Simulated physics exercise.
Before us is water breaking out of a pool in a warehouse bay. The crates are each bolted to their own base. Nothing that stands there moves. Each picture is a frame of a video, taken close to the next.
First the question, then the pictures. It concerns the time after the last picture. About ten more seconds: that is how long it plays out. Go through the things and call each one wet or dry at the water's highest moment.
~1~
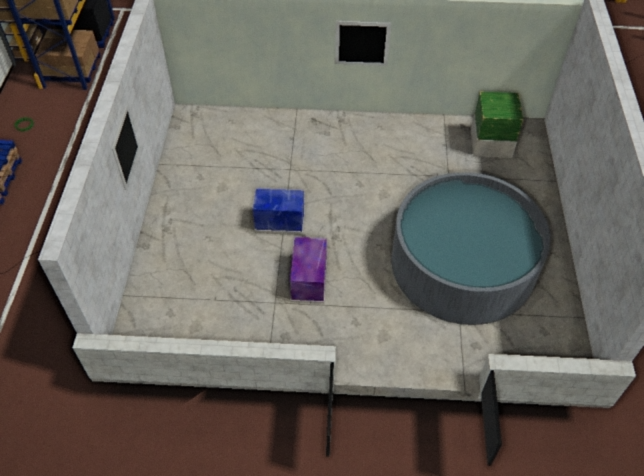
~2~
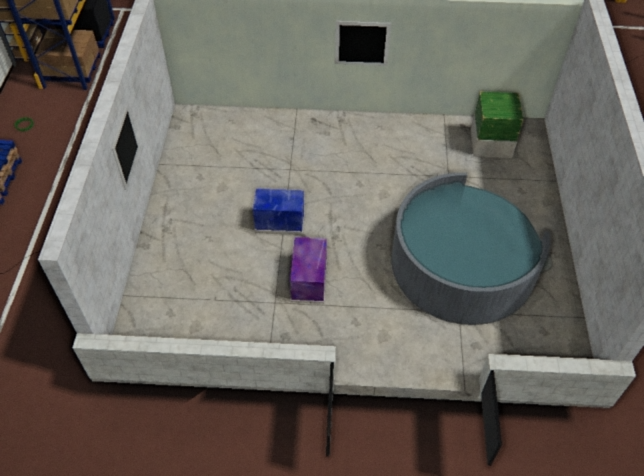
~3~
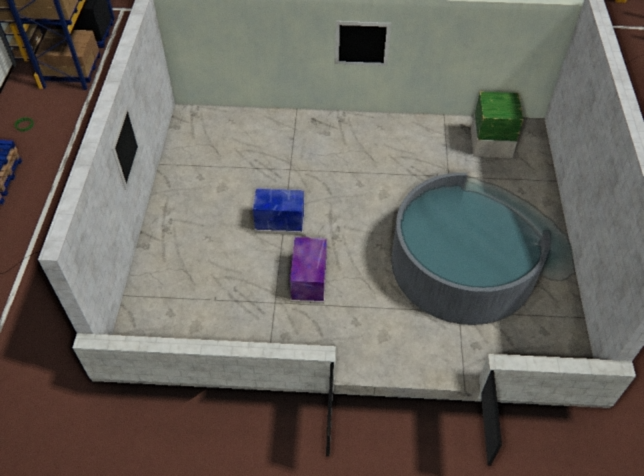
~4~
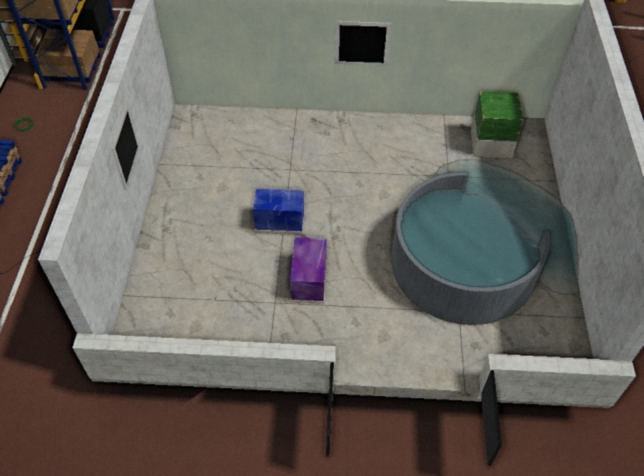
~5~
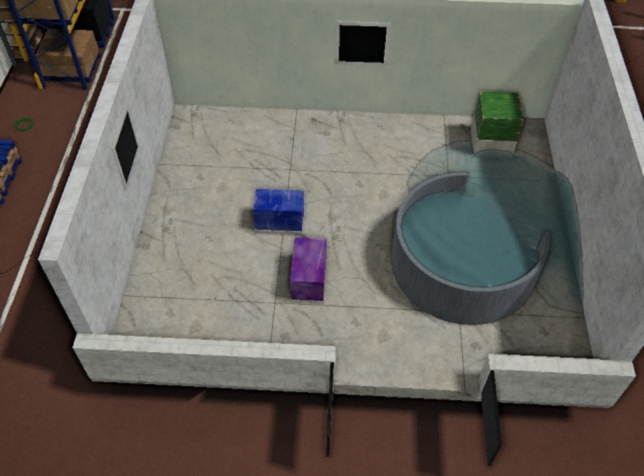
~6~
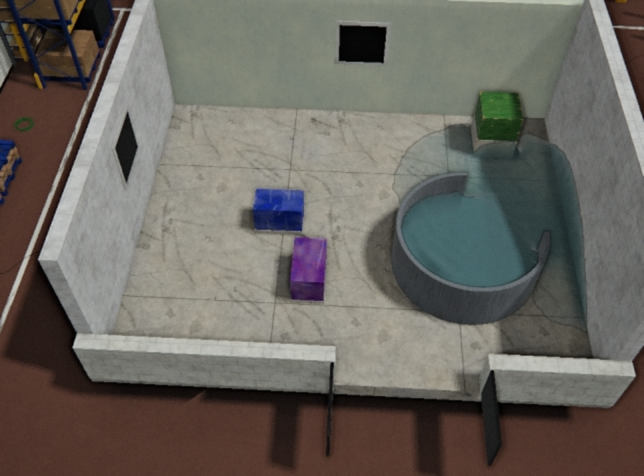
Called one by one: The purple crate is wet; the green crate is wet; the blue crate is wet.
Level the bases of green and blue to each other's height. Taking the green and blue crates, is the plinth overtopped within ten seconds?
Result - green crate: Hit; blue crate: Untouched.
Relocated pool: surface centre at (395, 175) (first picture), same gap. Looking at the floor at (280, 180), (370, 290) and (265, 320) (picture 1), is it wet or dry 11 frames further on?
The first spot is not reached, the second not reached, and the third not reached.
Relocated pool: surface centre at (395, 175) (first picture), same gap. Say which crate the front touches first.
Green-painted one.
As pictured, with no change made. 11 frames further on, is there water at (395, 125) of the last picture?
That spot: Submerged.
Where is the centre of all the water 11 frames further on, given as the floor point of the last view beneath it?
It is around (486, 209).
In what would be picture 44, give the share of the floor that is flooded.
95 %.
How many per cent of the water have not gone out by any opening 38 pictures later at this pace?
Some 98 parts in a hundred have not run off.
A moment on, water covers 20 % of the floor; the purple crate not reached, the green crate water round its plinth, the blue crate not reached.
Next, water covers 30 % of the floor; the purple crate not reached, the green crate water round its plinth, the blue crate not reached.
Then, water covers 75 % of the floor; the purple crate water round its plinth, the green crate water round its plinth, the blue crate water round its plinth.
Later, water covers 95 % of the floor; the purple crate water round its plinth, the green crate water round its plinth, the blue crate water round its plinth.
In the end, water covers 100 % of the floor; the purple crate was topped, the green crate was topped, the blue crate was topped.
